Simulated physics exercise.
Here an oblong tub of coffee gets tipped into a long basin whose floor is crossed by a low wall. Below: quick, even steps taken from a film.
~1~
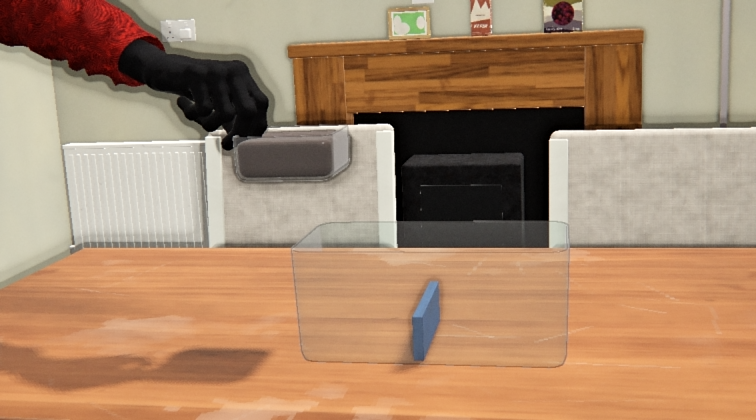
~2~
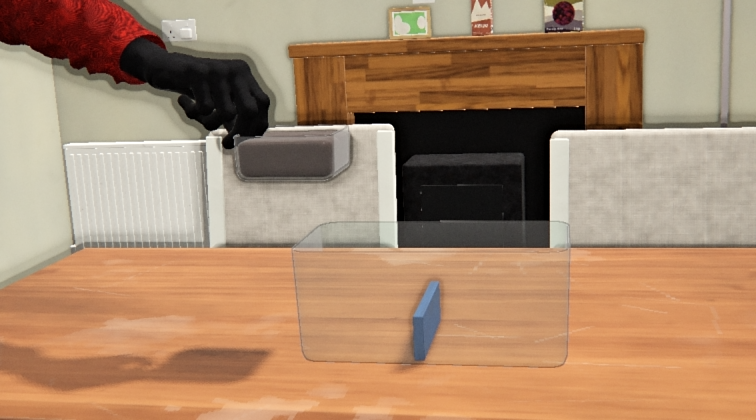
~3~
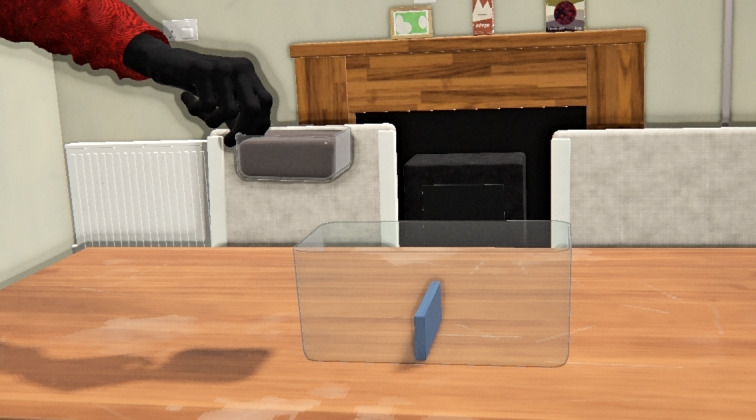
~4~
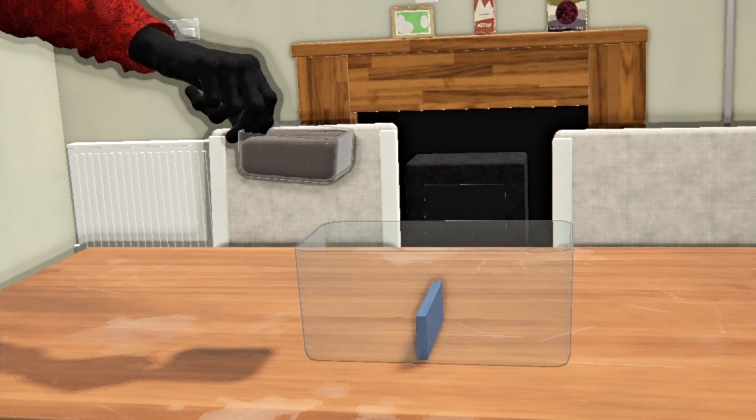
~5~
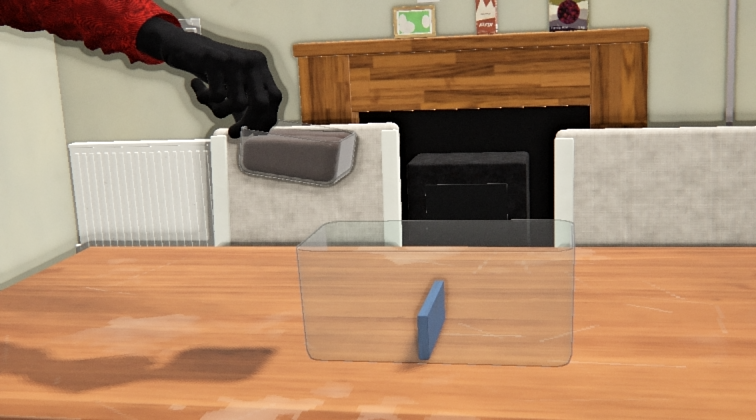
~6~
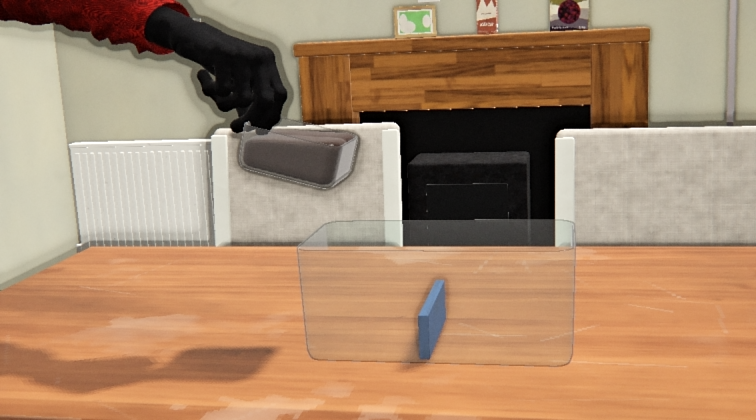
The clip opens on a black-gloved hand with a red sleeve holding a grey oblong tub, nearly level, above a wooden table, left of a clear basin with a low blue wall inside. The hand then gradually tilts the tub, its right end dipping slightly while the basin stays put.
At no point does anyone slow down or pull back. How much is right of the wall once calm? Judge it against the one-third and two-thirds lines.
It ends up below the one-third line.
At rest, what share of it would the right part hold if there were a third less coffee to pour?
5 %.
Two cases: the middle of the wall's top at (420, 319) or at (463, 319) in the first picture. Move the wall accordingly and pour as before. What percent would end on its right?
The first one comes to 20 percent, while the second comes to 10 percent.
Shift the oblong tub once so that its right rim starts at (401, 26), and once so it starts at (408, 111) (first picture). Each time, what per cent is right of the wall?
You'd get around 80 per cent and then around 80 per cent.
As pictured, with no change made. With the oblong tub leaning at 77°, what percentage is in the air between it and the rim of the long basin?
Something like 40 per cent of it.
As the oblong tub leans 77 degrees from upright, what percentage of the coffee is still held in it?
25 %.
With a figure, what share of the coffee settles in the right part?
Roughly 0 %.
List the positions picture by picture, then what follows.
In the first frame, it leans 0°; its right rim is at (340, 132); the coffee meets the walls at (249, 139) and (340, 137); the long basin's rim runs from (306, 238) to (568, 238); the wall's top is at (426, 300).
In the second frame, it leans 1°; its right rim is at (340, 132); the coffee meets the walls at (250, 139) and (340, 137).
In the third frame, it leans 2°; its right rim is at (342, 133); the coffee meets the walls at (252, 137) and (342, 137).
In the fourth frame, it leans 6°; its right rim is at (345, 136); the coffee meets the walls at (254, 136) and (345, 137).
In the fifth frame, it leans 10°; its right rim is at (348, 139); the coffee meets the walls at (256, 137) and (347, 138).
In the sixth frame, it leans 15°; its right rim is at (349, 144); the coffee meets the walls at (257, 136) and (350, 139).
A moment on, the oblong tub is tipped on its side and 26 per cent is still to pour, 35 is left of the wall and 0 right of it.
Next, the oblong tub is tipped right over and 4 per cent is still to pour, 92 is left of the wall and 1 right of it.
Then the oblong tub is tipped right over and 0 per cent is still to pour, 98 is left of the wall and 2 right of it.
Later the oblong tub is tipped right over and 0 per cent is still to pour, 98 is left of the wall and 2 right of it.
Finally, 98 per cent lies left of the wall, 2 right of it and 0 outside.
